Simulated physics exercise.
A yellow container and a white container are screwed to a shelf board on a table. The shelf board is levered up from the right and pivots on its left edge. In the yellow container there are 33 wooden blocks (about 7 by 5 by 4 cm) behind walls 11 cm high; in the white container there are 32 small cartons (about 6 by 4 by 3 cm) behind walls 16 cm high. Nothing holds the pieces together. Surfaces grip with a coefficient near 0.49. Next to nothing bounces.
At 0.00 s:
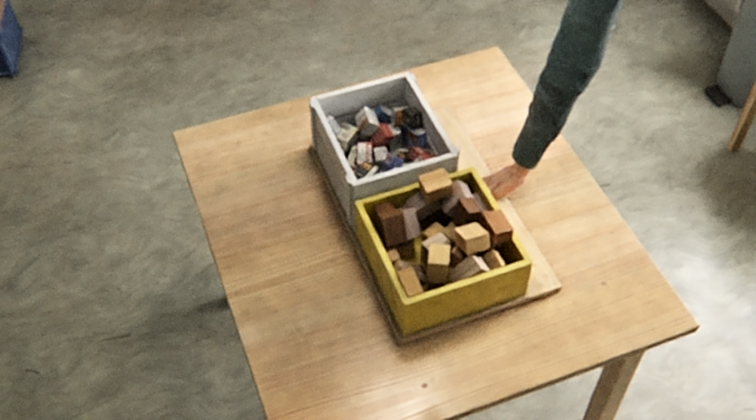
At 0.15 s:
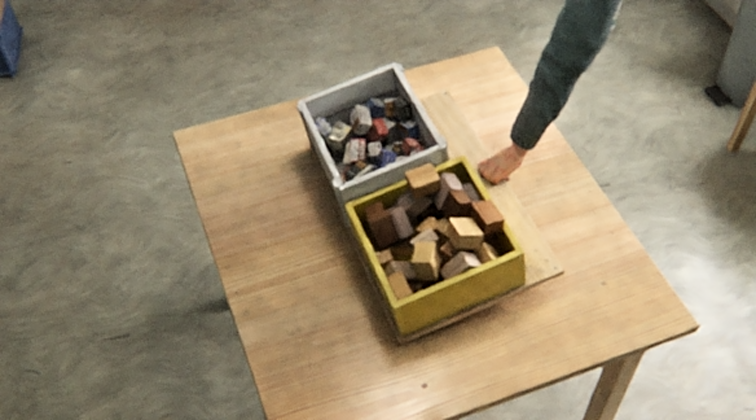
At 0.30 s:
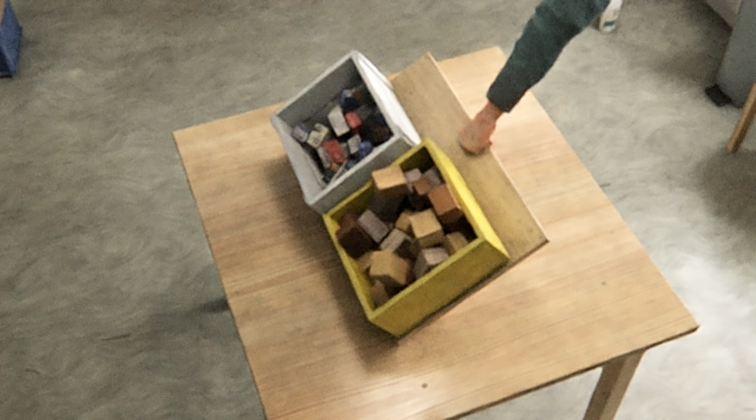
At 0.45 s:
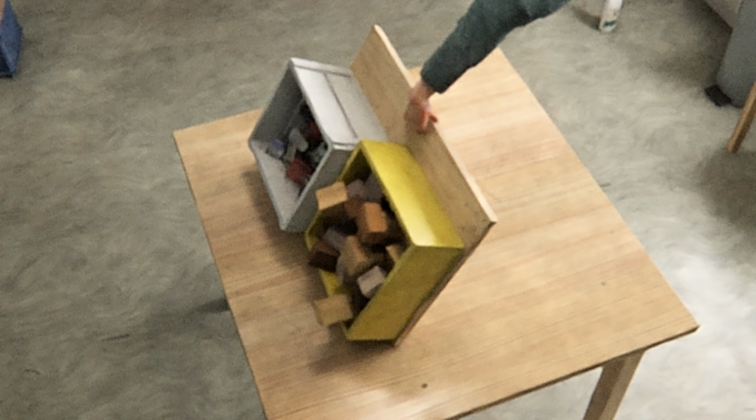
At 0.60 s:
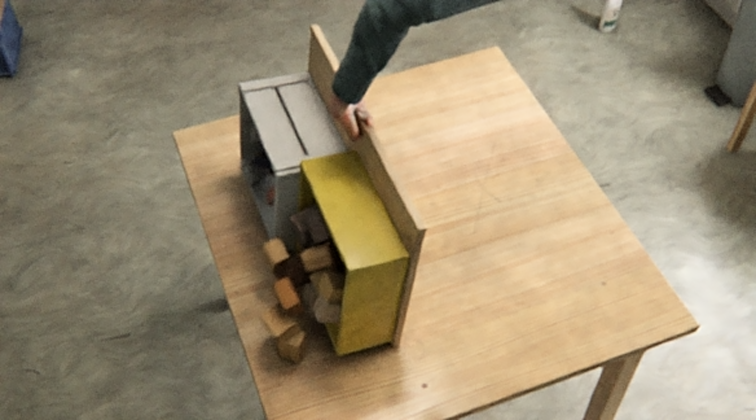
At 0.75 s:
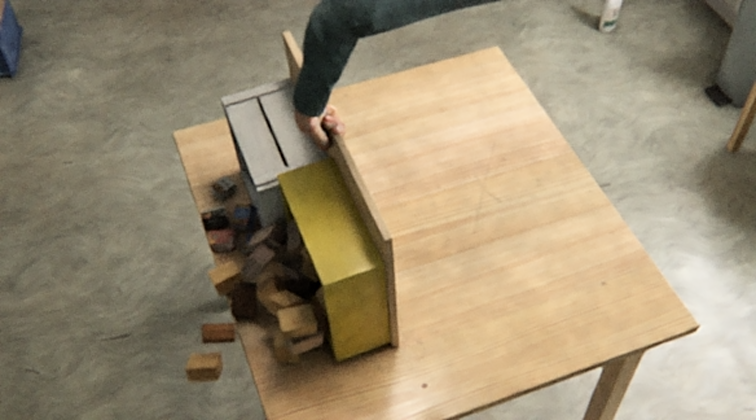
A hand levers up a board holding yellow and white containers, tipping them leftward until wooden blocks tumble out across the table.
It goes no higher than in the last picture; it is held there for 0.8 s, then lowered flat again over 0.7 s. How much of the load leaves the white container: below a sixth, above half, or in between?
From a sixth to a half of the small cartons leave the white container.
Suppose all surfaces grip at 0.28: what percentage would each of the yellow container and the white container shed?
Then yellow container 70, white container 50 per cent.
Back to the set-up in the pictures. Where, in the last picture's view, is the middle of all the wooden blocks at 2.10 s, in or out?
At about (277, 311).
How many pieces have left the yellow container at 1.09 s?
About: Yellow container 20.
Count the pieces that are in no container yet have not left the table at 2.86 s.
Some 25 pieces.
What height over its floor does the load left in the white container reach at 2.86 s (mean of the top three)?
Some 12 cm.
After 1.09 s, tilt 93°; the yellow container is down by 20 of 33 and the white container is down by 6 of 32.
After 1.51 s, tilt 93°; the yellow container is down by 21 of 33 and the white container is down by 8 of 32.
After 2.10 s, tilt 11°; the yellow container is down by 24 of 33 and the white container is down by 10 of 32.
Outcome (at 2.86 s), the yellow container is down by 24 of 33 and the white container is down by 10 of 32. Asked share, 10 of 32, 31 per cent.
